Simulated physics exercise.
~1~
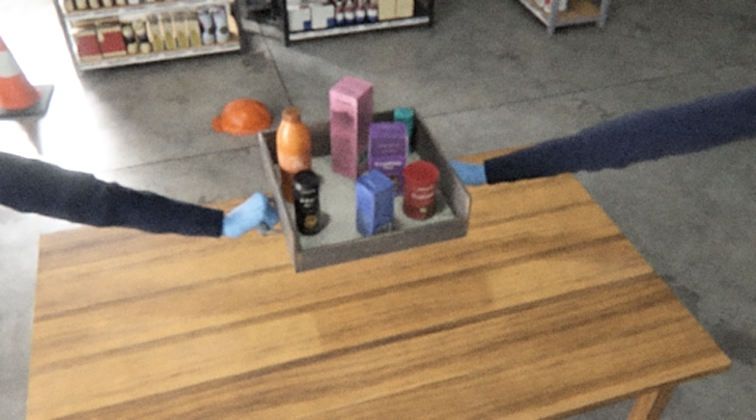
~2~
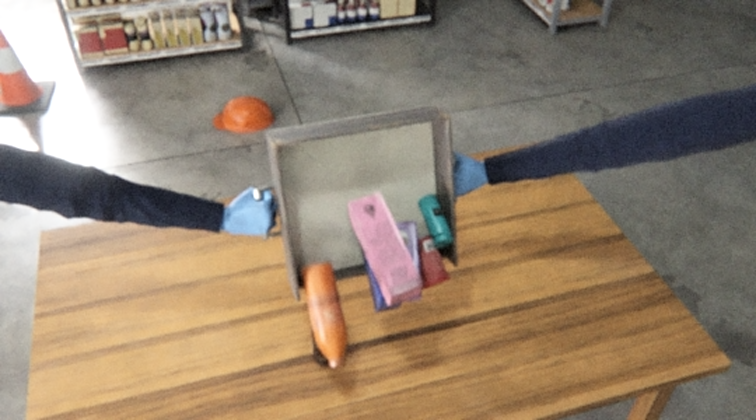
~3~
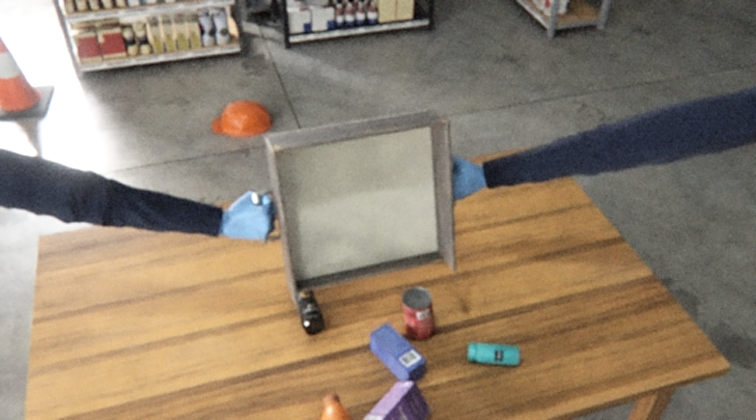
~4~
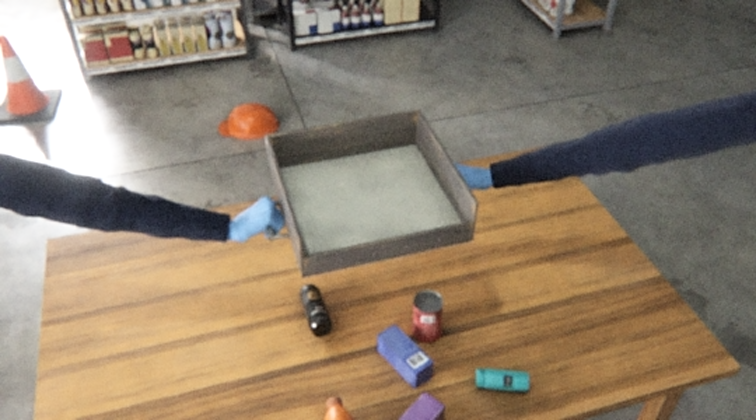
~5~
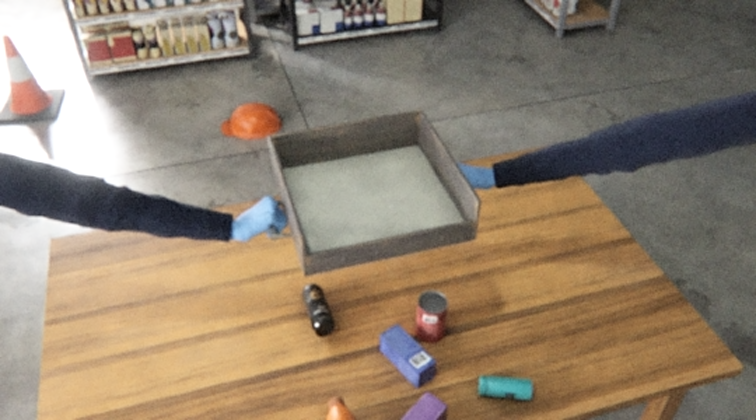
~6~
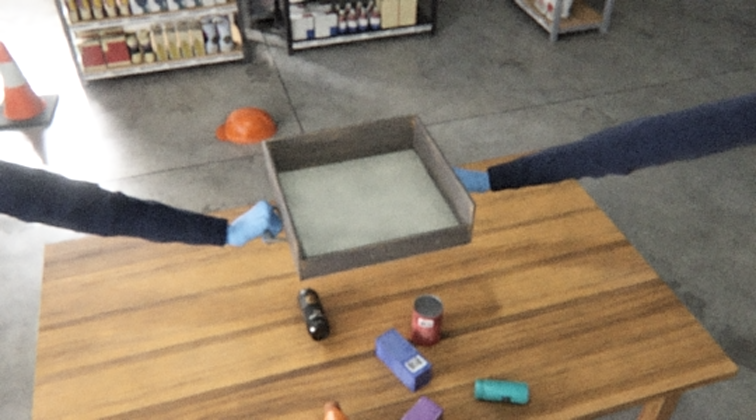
Two gloved hands held a tray of bottles, boxes and cans over a wooden table and tipped its near side steeply down, spilling everything out, then brought it back nearly level, empty, with several of the items lying scattered on the tabletop.
